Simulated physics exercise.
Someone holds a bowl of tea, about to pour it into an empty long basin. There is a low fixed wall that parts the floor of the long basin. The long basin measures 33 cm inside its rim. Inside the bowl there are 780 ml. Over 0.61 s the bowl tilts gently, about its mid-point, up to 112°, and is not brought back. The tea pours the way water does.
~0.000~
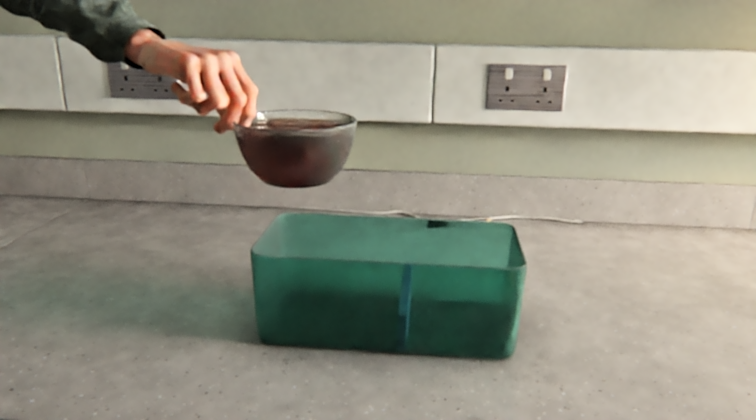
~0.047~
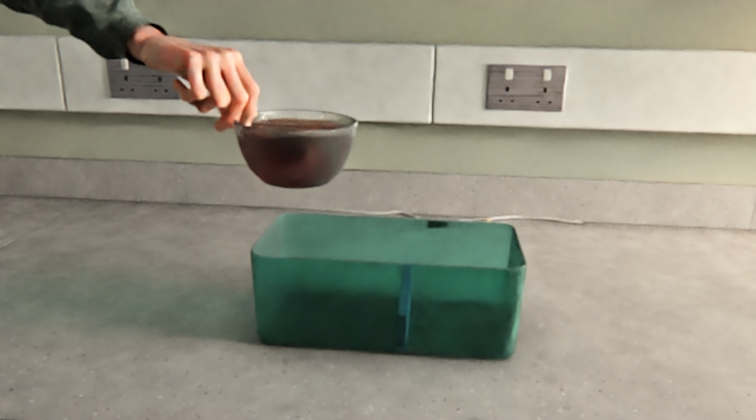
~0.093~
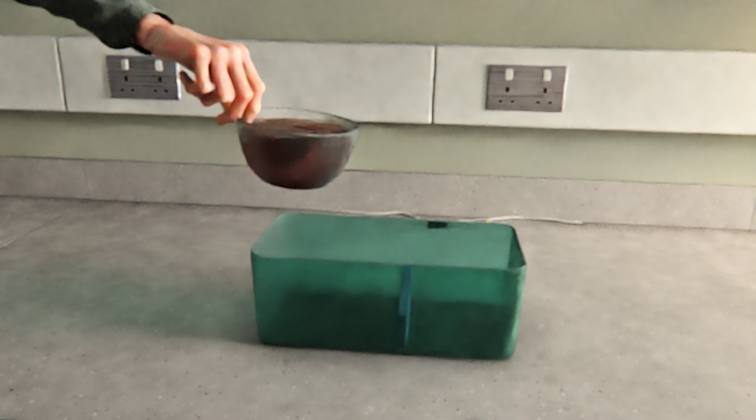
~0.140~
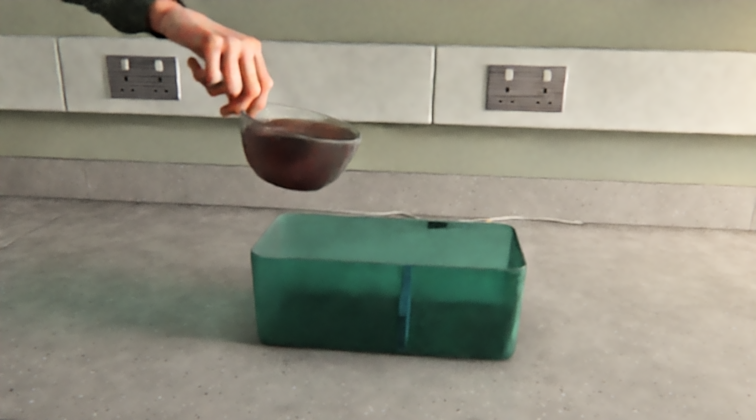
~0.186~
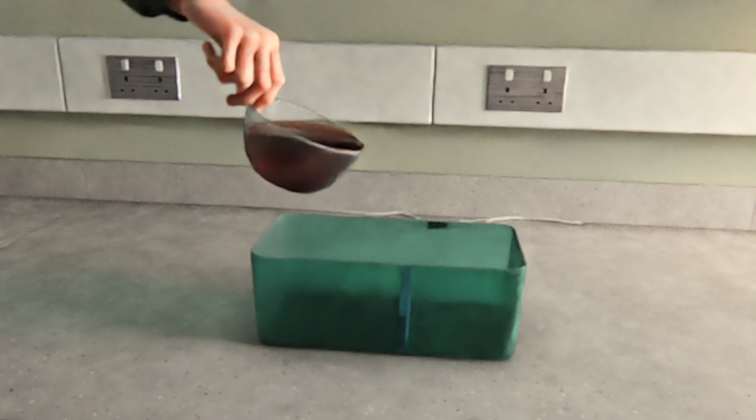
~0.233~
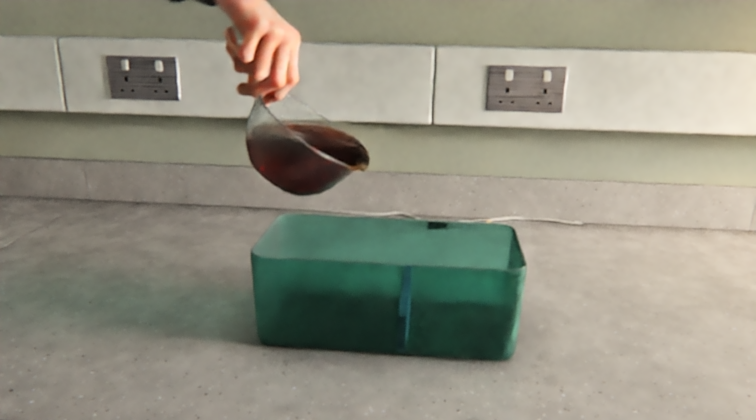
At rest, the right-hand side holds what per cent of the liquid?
It holds some 24 in every hundred.
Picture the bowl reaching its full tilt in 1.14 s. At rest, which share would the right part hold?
In that case, some 40 percent.
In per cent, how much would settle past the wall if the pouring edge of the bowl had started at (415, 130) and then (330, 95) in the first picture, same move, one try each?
In turn about 80 and 10 per cent.
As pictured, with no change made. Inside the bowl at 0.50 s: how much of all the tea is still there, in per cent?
Close to 12 percent of the liquid remains at that time.
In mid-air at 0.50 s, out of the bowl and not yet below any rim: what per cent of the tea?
I'd say close to 26 per cent.
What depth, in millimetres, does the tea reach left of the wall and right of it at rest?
Some 20 mm on the left and some 8 mm on the right.
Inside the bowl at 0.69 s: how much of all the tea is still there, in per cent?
Roughly 0 percent remains.
Then, 0.50 s in, the tilt is 103° and 11 per cent is still to pour, 43 is left of the wall and 20 right of it.
Then, 0.69 s in, the tilt is 112° and 0 per cent is still to pour, 74 is left of the wall and 22 right of it.
Then, 0.89 s in, the tilt is 112° and 0 per cent is still to pour, 72 is left of the wall and 23 right of it.
Then, 1.11 s in, the tilt is 112° and 0 per cent is still to pour, 72 is left of the wall and 24 right of it.
Finally, 72 per cent lies left of the wall, 24 right of it and 4 outside.
